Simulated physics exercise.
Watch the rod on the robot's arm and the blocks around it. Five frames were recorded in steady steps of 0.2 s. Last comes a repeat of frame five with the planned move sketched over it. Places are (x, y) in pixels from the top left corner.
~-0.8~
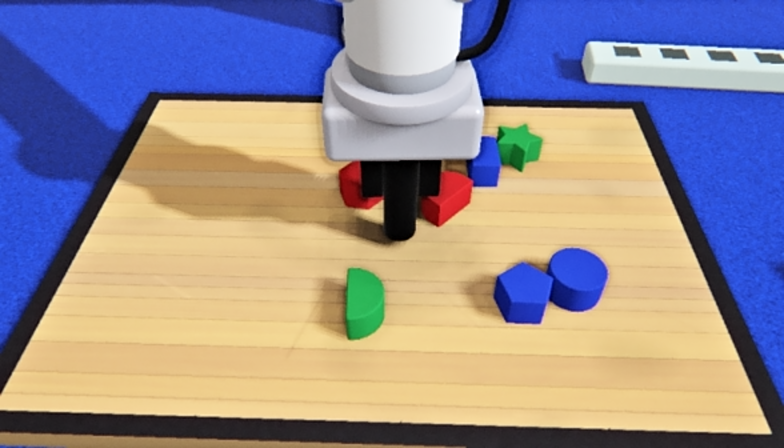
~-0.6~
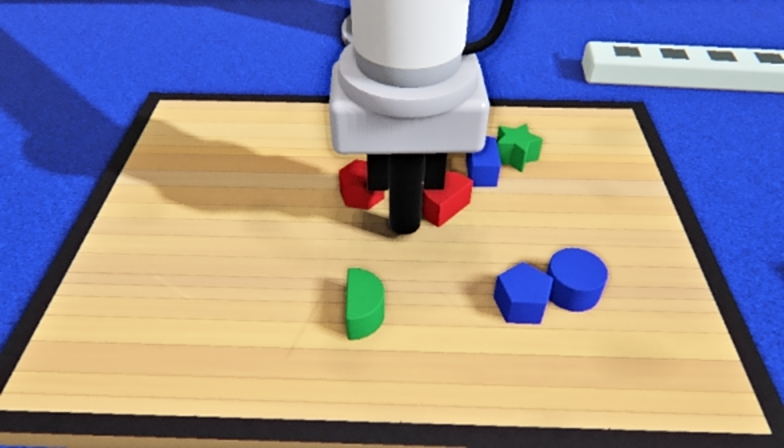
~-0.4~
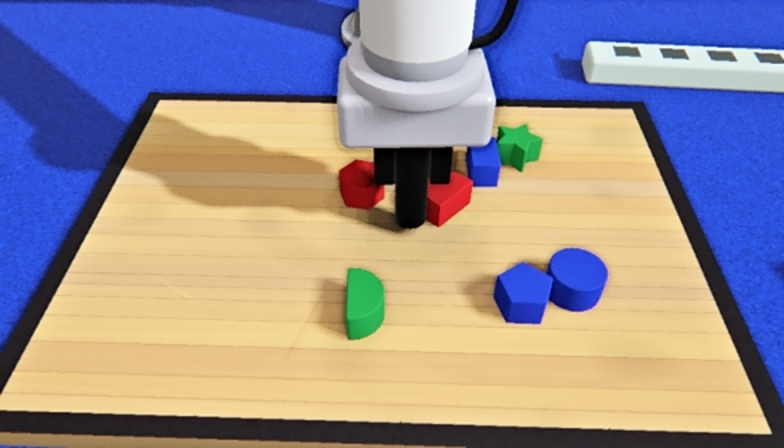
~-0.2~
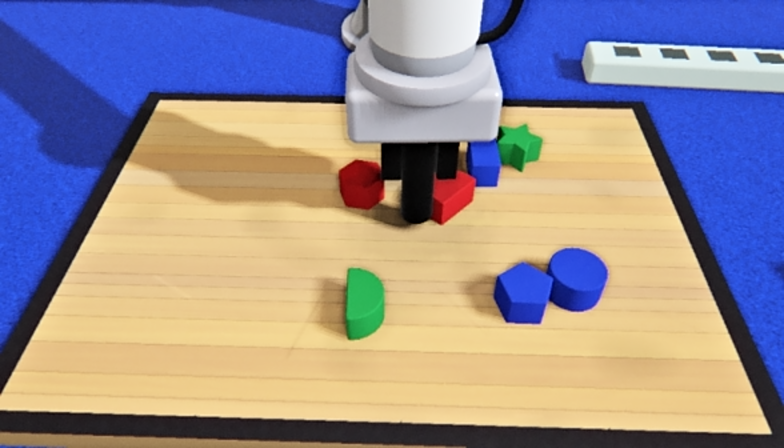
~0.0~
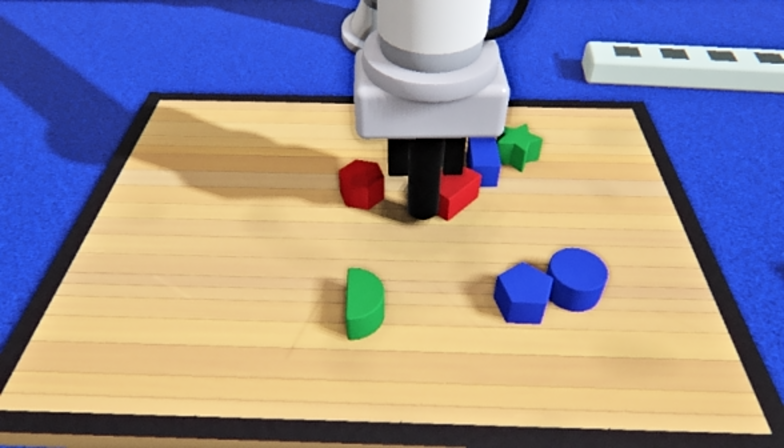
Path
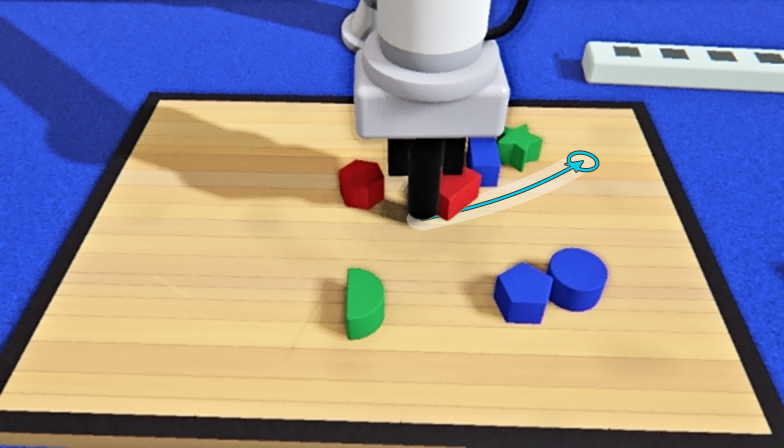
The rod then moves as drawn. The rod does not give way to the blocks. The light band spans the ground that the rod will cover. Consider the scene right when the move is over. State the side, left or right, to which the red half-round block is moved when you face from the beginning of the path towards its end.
Well, taking the path from its start to its end as straight ahead, the red half-round block moves to the left.
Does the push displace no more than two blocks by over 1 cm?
Going by the path, no.
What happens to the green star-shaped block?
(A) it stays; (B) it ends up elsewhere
It's B.
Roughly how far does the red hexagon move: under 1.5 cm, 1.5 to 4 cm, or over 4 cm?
Less than 1.5 cm.
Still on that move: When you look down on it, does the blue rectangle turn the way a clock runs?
No, that is not how it ends up.
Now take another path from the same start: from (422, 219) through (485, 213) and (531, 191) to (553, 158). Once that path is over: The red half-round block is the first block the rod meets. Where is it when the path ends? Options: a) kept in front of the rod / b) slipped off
My pick is b.
Path on the board, from (422, 219) through (484, 204) and (538, 184) to (583, 161).
On the path given first. One third of the way, rod (486, 194); red half-round block (506, 161), turned 25° anticlockwise; blue rectangle (491, 134), turned 70° anticlockwise; green star-shaped block (528, 127), turned 35° clockwise.
Two thirds of the way, rod (541, 174); red half-round block (536, 139), turned 85° anticlockwise; blue rectangle (489, 129), turned 110° anticlockwise; green star-shaped block (530, 115), turned 65° clockwise.
At the end, rod (586, 152); red hexagon in place; red half-round block (542, 133), turned 130° anticlockwise; blue rectangle (489, 129), turned 110° anticlockwise; green star-shaped block (531, 112), turned 50° clockwise.
